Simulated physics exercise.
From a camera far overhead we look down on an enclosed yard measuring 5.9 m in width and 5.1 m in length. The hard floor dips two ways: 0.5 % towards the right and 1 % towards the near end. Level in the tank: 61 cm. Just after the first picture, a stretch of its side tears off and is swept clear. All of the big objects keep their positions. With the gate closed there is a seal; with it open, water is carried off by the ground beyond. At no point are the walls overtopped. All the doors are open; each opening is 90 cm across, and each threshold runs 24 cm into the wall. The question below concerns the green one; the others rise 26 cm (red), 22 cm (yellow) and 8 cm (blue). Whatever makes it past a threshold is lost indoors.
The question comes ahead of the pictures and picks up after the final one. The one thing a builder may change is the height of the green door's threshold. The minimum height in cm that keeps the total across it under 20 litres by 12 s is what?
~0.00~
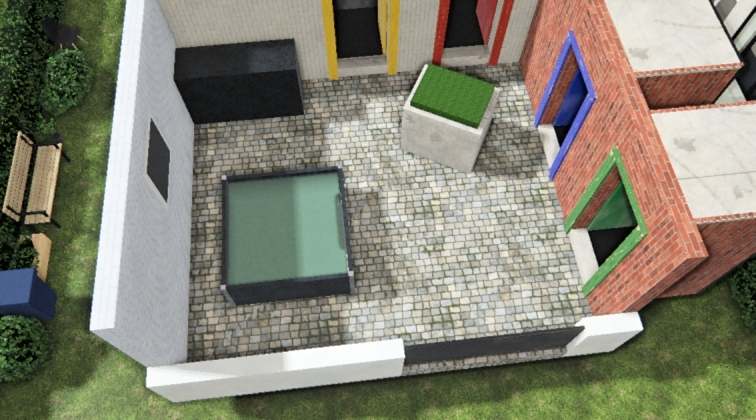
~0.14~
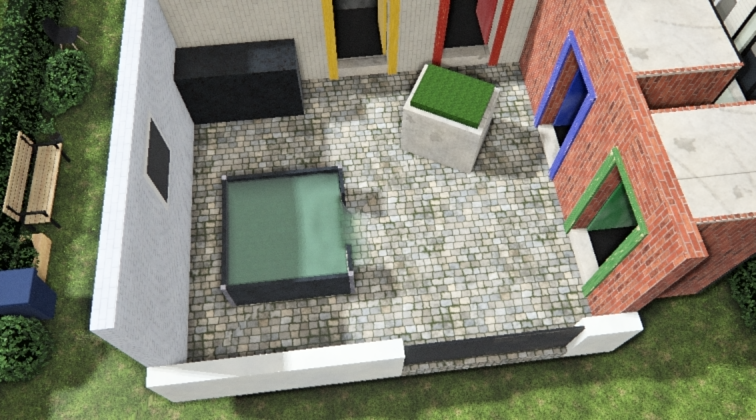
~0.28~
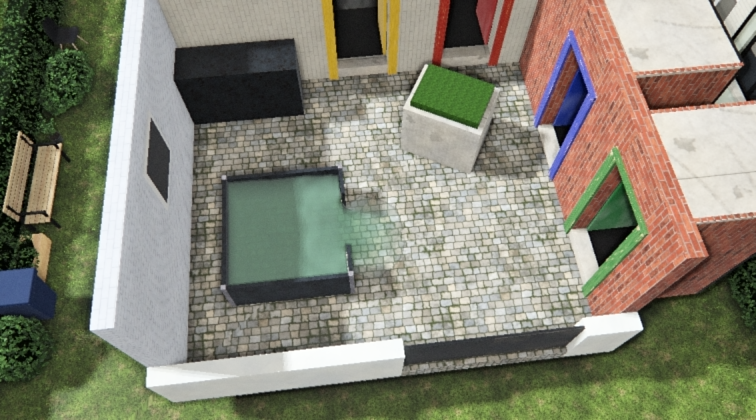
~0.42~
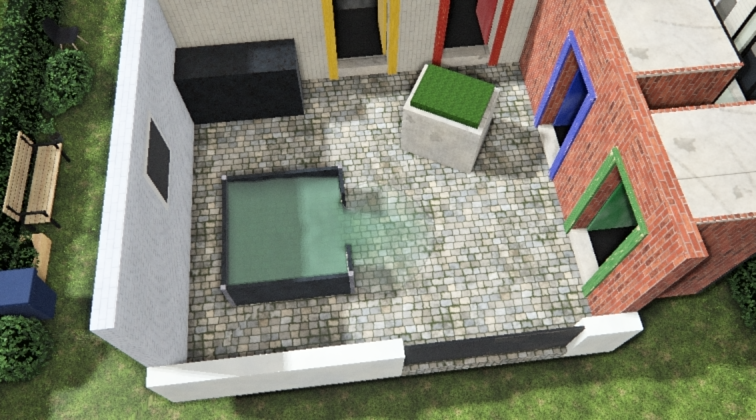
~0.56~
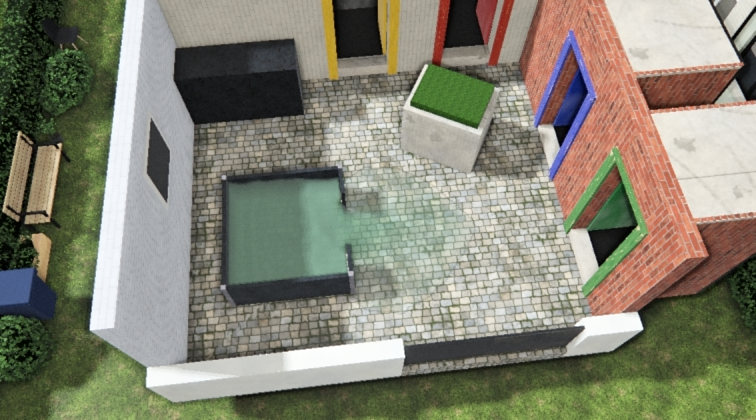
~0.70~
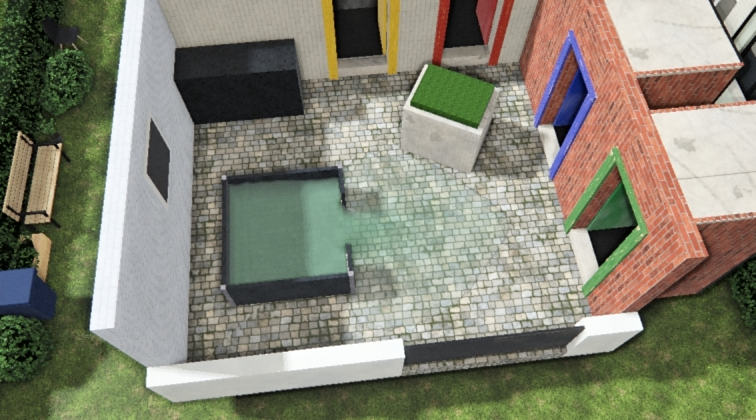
It is close to 16.5 cm.
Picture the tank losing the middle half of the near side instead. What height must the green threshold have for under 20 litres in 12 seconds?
Then 11.0 cm.
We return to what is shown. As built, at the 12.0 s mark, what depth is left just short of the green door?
A ruler would read roughly 8.5 cm.
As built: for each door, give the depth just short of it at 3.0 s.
Centimetres: Red = 0, yellow = 1, green = 21, blue = 11.
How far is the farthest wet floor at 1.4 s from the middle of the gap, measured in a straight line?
Close to 3.6 metres, I'd say.
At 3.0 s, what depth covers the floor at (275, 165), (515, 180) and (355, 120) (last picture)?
In order: Around 0, 4 and 2 cm.
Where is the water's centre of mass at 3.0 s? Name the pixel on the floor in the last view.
Look at about (395, 239) in the last view.
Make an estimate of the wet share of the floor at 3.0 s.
Some 50 per cent of it.
After 1.4 s water covers 40 % of the floor, deepest (32 cm) near (355, 242); 11 cm at the green door, 0 litres in over its 16 cm threshold.
After 3.0 s water covers 50 % of the floor, deepest (24 cm) near (567, 298); 21 cm at the green door, 14 litres in over its 16 cm threshold.
After 12.0 s water covers 95 % of the floor, deepest (11 cm) near (588, 332); 8 cm at the green door, 23 litres in over its 16 cm threshold.
At the green door as built, the water arrived by 1.2 s and peaked near 22 cm at 2.6 s.
Run again over the same 12 s with other heights there, 41 litres in over 14 cm, 7 litres over 19 cm. The limit of 20 litres is kept from about 16.5 cm up.
